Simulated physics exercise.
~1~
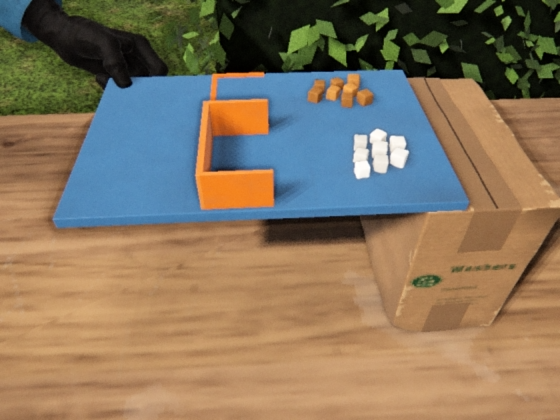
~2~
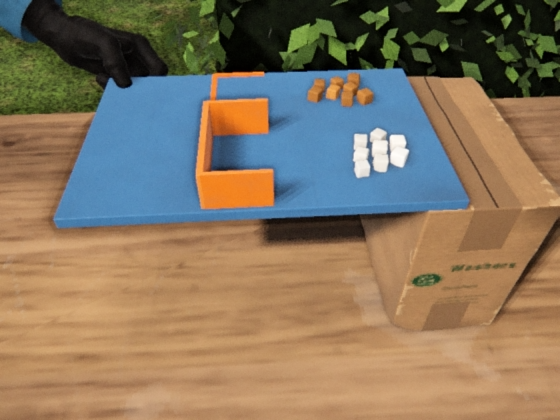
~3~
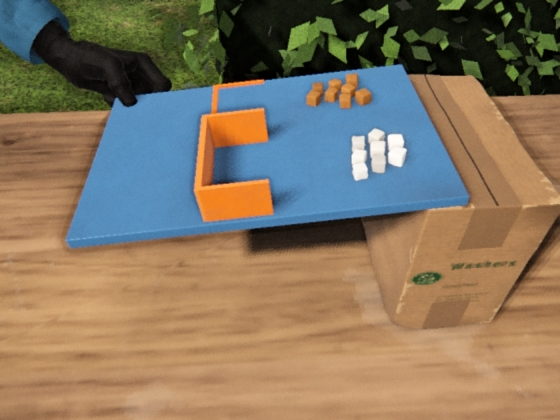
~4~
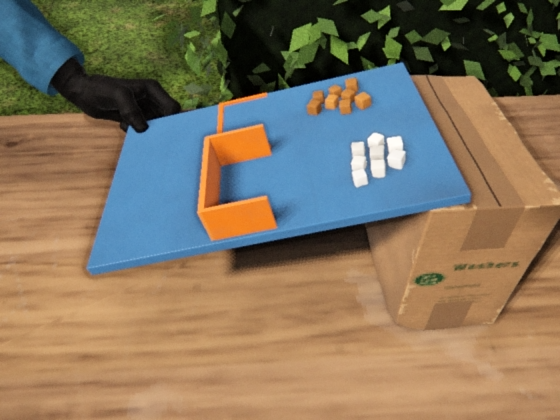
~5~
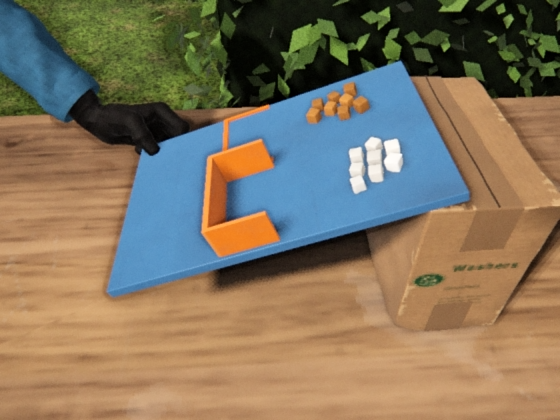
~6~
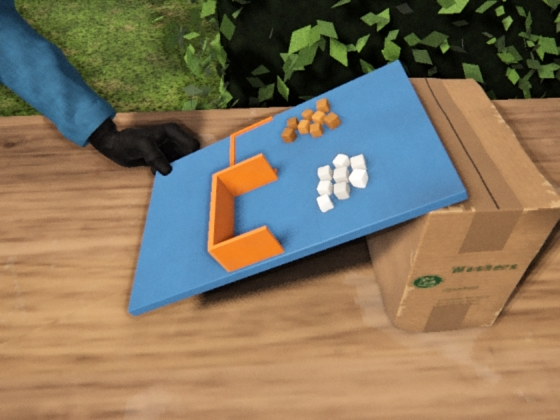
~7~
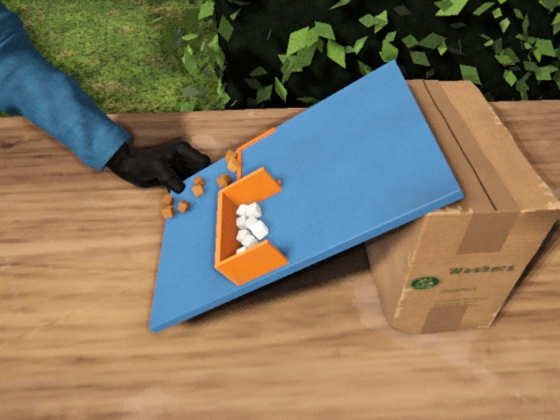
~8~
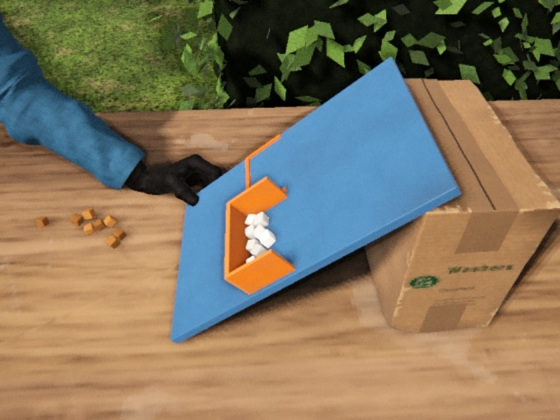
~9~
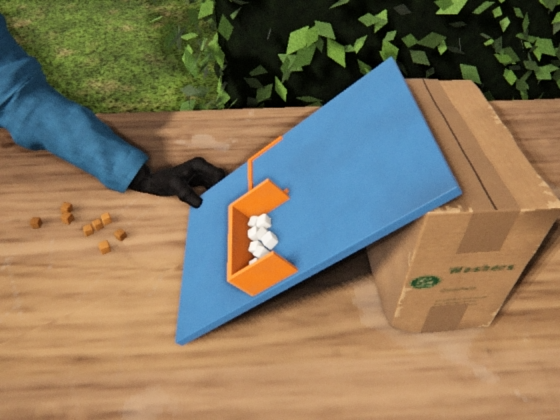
A black-gloved hand in a blue sleeve holds the left end of a blue board whose right end rests on a cardboard box, on a wooden table beside grass and leafy bushes, seen from above. A heap of orange-brown cubes lies at the far side and white cubes nearer, with orange barriers to their left. The hand tilts the board, its left end dropping steadily while both heaps stay put, then slide left. The white cubes gather inside the near bracket-shaped barrier, while the brown ones pass the far barrier and scatter on the table, leaving the board steeply sloped.
